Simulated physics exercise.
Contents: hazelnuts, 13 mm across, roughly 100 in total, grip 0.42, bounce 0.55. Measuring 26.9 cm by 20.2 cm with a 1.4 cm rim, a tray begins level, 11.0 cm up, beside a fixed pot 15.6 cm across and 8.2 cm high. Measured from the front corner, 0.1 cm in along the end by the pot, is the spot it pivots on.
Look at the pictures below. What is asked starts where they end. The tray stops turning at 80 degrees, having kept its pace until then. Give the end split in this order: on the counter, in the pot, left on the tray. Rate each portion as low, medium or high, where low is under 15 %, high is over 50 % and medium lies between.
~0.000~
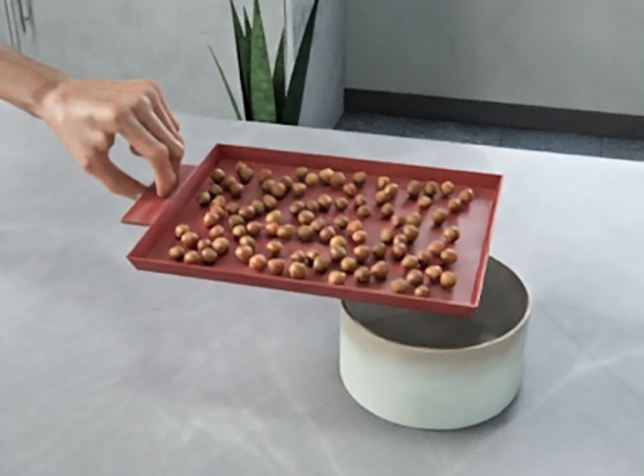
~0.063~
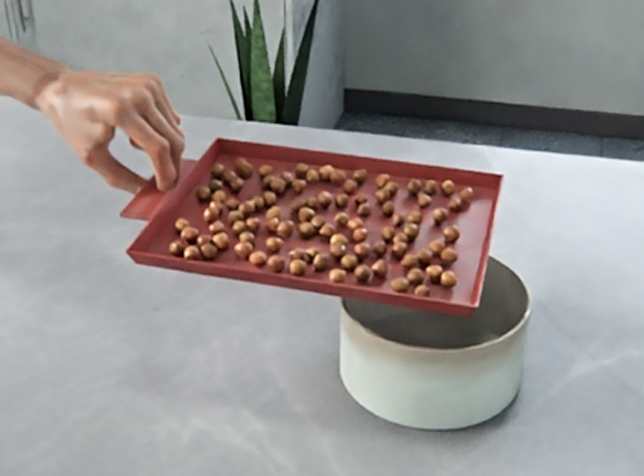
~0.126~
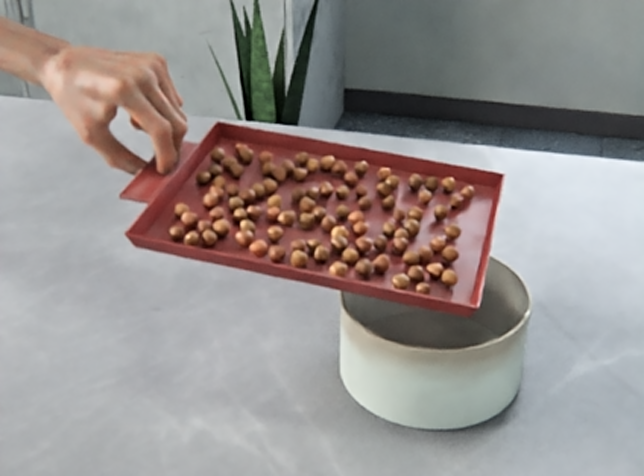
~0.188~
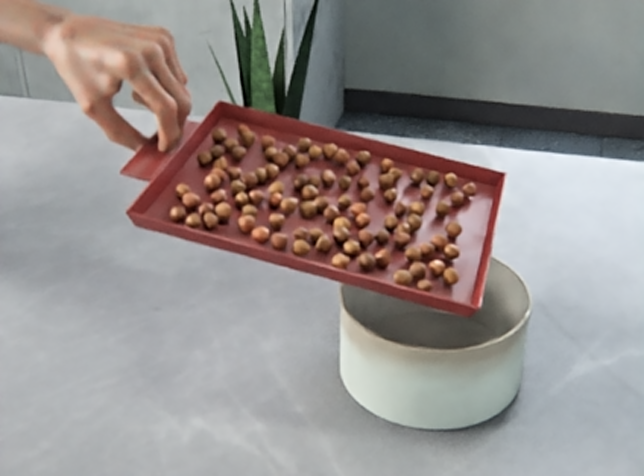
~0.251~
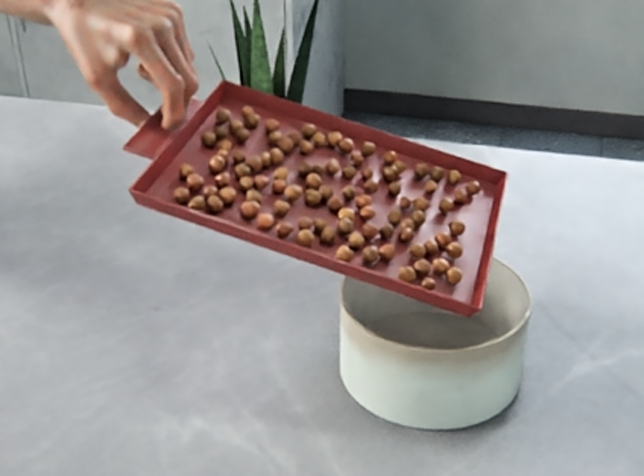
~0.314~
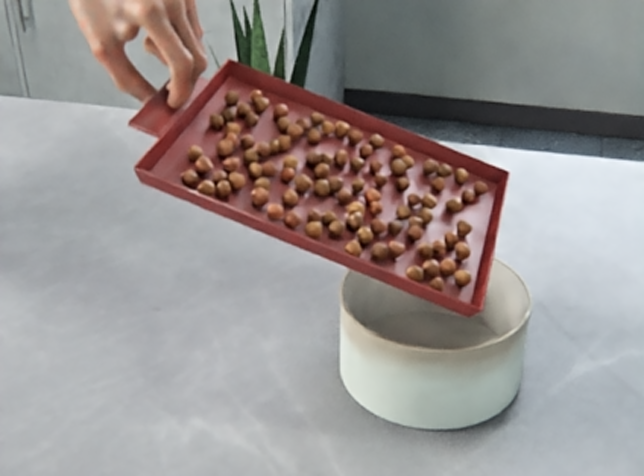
Counter high, pot medium, tray low.
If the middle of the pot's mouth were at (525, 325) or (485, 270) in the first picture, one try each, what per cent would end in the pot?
Around 75 per cent, then around 55 per cent.
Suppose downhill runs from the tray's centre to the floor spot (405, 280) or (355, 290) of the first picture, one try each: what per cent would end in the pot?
Approximately 0 percent, then 0 percent.
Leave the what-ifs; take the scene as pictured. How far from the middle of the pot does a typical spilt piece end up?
16 cm.
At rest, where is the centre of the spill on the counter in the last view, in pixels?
Roughly at pixel (570, 409) in the last view.
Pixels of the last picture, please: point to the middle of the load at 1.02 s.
(493, 237), roughly.
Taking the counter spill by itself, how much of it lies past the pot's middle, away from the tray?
About 100 per cent.
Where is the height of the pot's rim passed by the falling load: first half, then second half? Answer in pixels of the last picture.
(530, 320) first, (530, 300) later, roughly.
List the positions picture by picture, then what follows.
In the first picture, tray tilt 0 degrees, front corners at (136, 254) and (470, 301); middle of the pieces at (319, 226); pot at (435, 292).
In the second picture, tray tilt 1 degrees, front corners at (135, 248) and (470, 301); middle of the pieces at (319, 223).
In the third picture, tray tilt 5 degrees, front corners at (135, 231) and (471, 301), lowest corner right front; middle of the pieces at (320, 215).
In the fourth picture, tray tilt 9 degrees, front corners at (136, 210) and (473, 302), lowest corner right front; middle of the pieces at (322, 203).
In the fifth picture, tray tilt 14 degrees, front corners at (139, 188) and (474, 302), lowest corner right front; middle of the pieces at (327, 193).
In the sixth picture, tray tilt 18 degrees, front corners at (144, 167) and (476, 303), lowest corner right front; middle of the pieces at (335, 184); pot at (435, 292). The tray's pace is about 70 degrees a second.
After 0.73 s, tilt 47 degrees; the tray holds 100 %, the pot 0 %.
After 1.02 s, tilt 68 degrees; the tray holds 75 %, the pot 5 %.
After 1.40 s, tilt 80 degrees; the tray holds 15 %, the pot 15 %.
By 2.4 s all is still; counter 75 %, pot 25 %, tray 0 %.
